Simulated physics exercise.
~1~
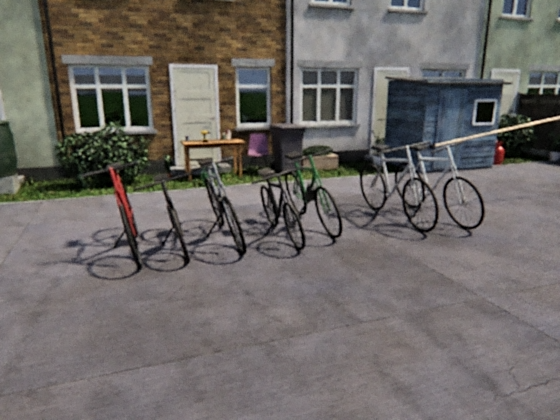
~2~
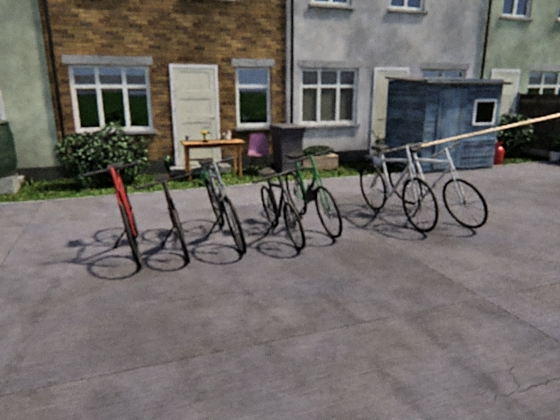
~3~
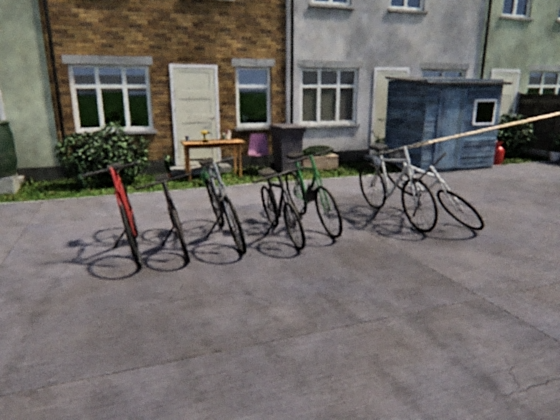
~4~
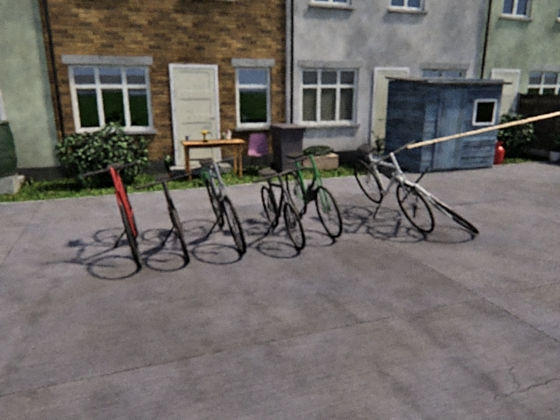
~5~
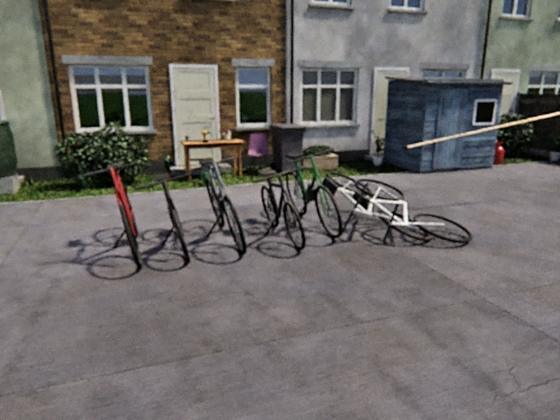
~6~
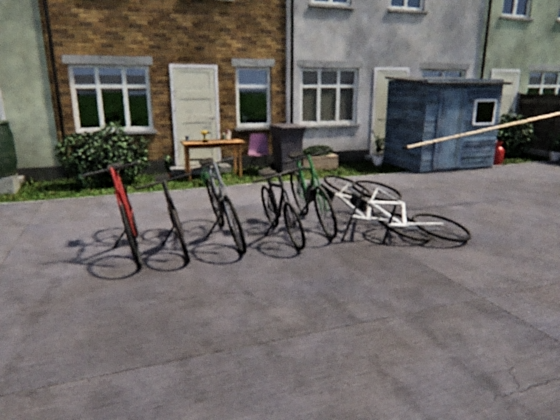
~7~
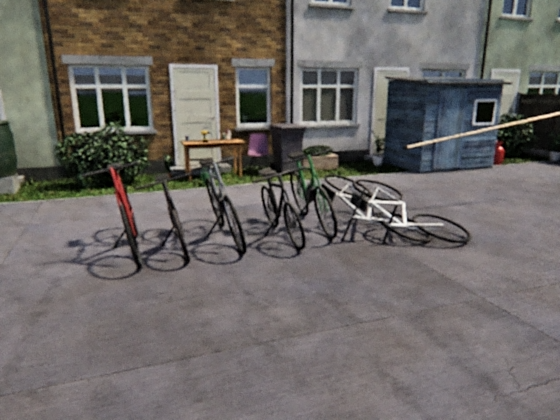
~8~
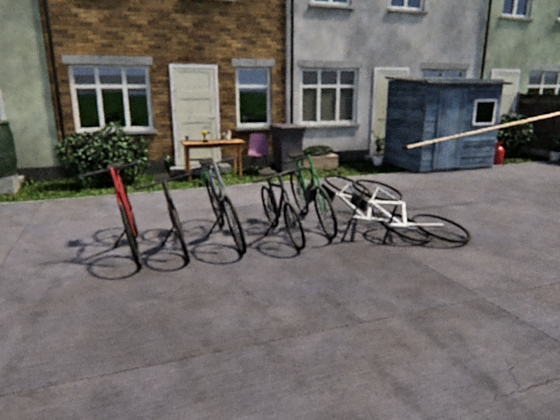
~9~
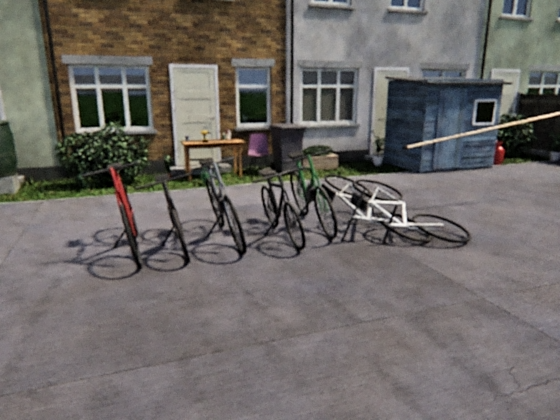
Pole pushing the end bicycle leftward into its neighbour, both toppling against the green bicycle, which stays standing with four others.
